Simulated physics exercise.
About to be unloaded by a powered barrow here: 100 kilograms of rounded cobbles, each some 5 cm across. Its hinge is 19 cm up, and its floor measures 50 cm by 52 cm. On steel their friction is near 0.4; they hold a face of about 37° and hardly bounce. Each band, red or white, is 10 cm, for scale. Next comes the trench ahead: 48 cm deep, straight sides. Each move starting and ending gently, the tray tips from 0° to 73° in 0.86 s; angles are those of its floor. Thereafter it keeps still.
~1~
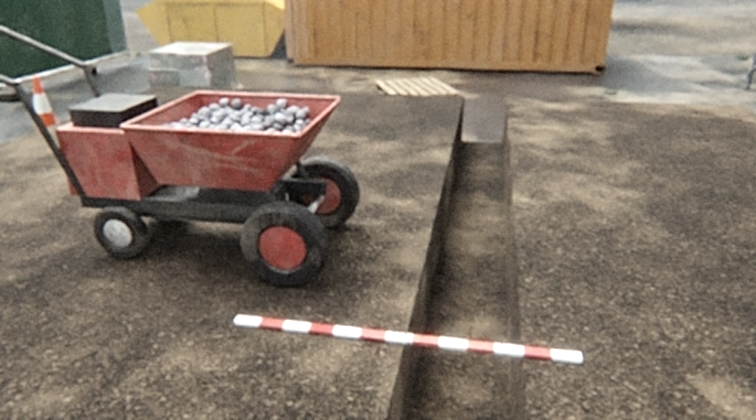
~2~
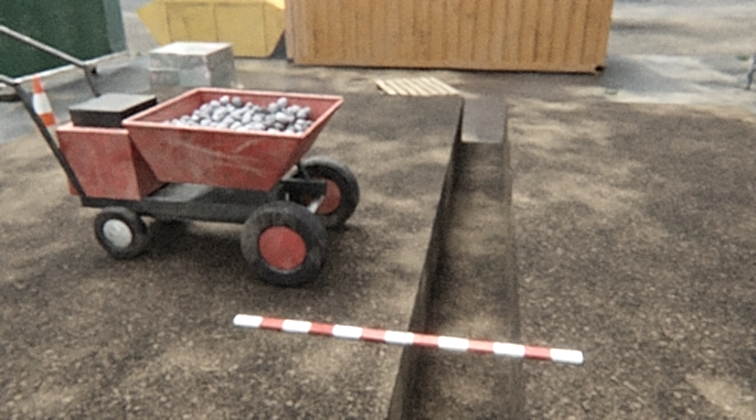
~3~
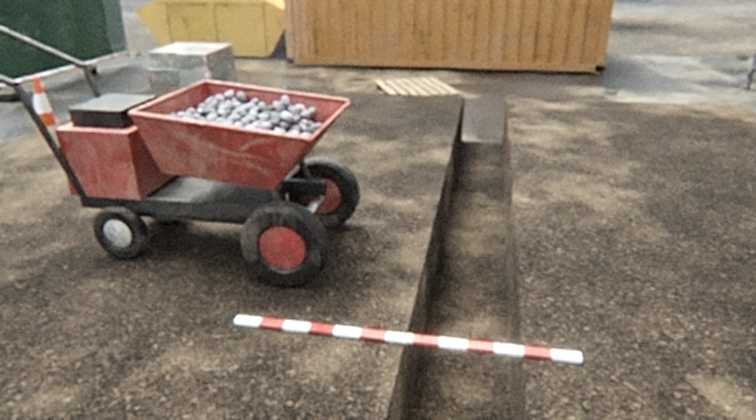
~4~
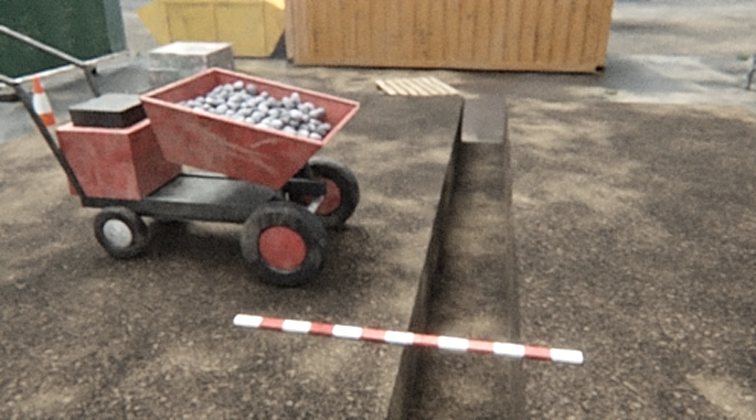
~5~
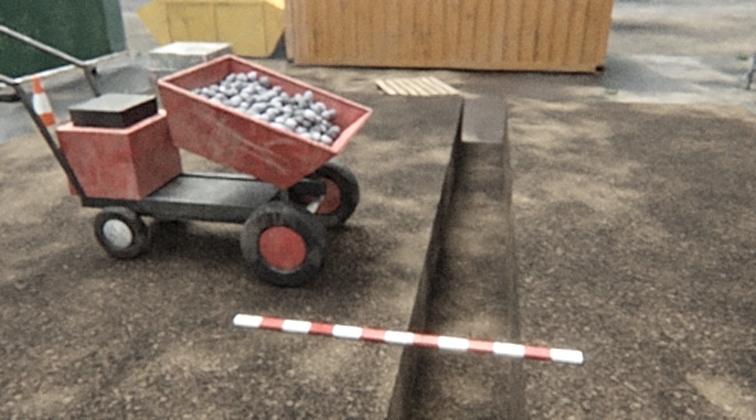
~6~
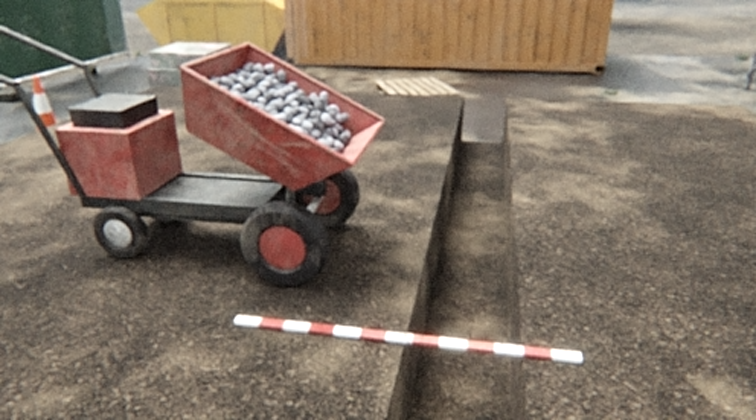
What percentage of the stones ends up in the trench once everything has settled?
About 99 per cent.
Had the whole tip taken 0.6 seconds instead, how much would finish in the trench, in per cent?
It would be near 95 percent.
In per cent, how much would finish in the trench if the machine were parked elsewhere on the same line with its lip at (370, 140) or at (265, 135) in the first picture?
Near 55 then near 80 percent.
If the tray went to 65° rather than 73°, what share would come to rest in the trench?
Then about 80 per cent.
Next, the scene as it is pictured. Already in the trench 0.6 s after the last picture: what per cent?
About 35%.
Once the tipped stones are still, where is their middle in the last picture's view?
Look at roughly (468, 339).
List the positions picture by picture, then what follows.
In the first frame, the tray is at 0°, its lip at (298, 136); the top of the load is at (260, 112).
In the second frame, the tray is at 1°, its lip at (301, 137); the top of the load is at (256, 109).
The third frame shows lip at (309, 140), floor tilted 5°, highest stones at (229, 104).
In the fourth frame, the tray is at 12°, its lip at (322, 145); the top of the load is at (226, 94).
In the fifth frame, the tray is at 19°, its lip at (337, 153); the top of the load is at (239, 83).
In the sixth frame, the tray is at 28°, its lip at (353, 164); the top of the load is at (250, 74).
Then, 0.3 s after the last picture the floor is at 61°, 100 % in the tray; the foremost stones are at (393, 178).
Then, 0.6 s after the last picture the floor is at 73°, 67 % in the tray, 1 % short of the trench, 33 % in the trench; the foremost stones are at (491, 309).
Then, 0.9 s after the last picture the floor is at 73°, 23 % in the tray, 1 % short of the trench, 75 % in the trench, 1 % past the trench; the foremost stones are at (525, 303).
Then, 2.9 s after the last picture the floor is at 73°, 0 % in the tray, 99 % in the trench, 1 % past the trench; the foremost stones are at (546, 295).
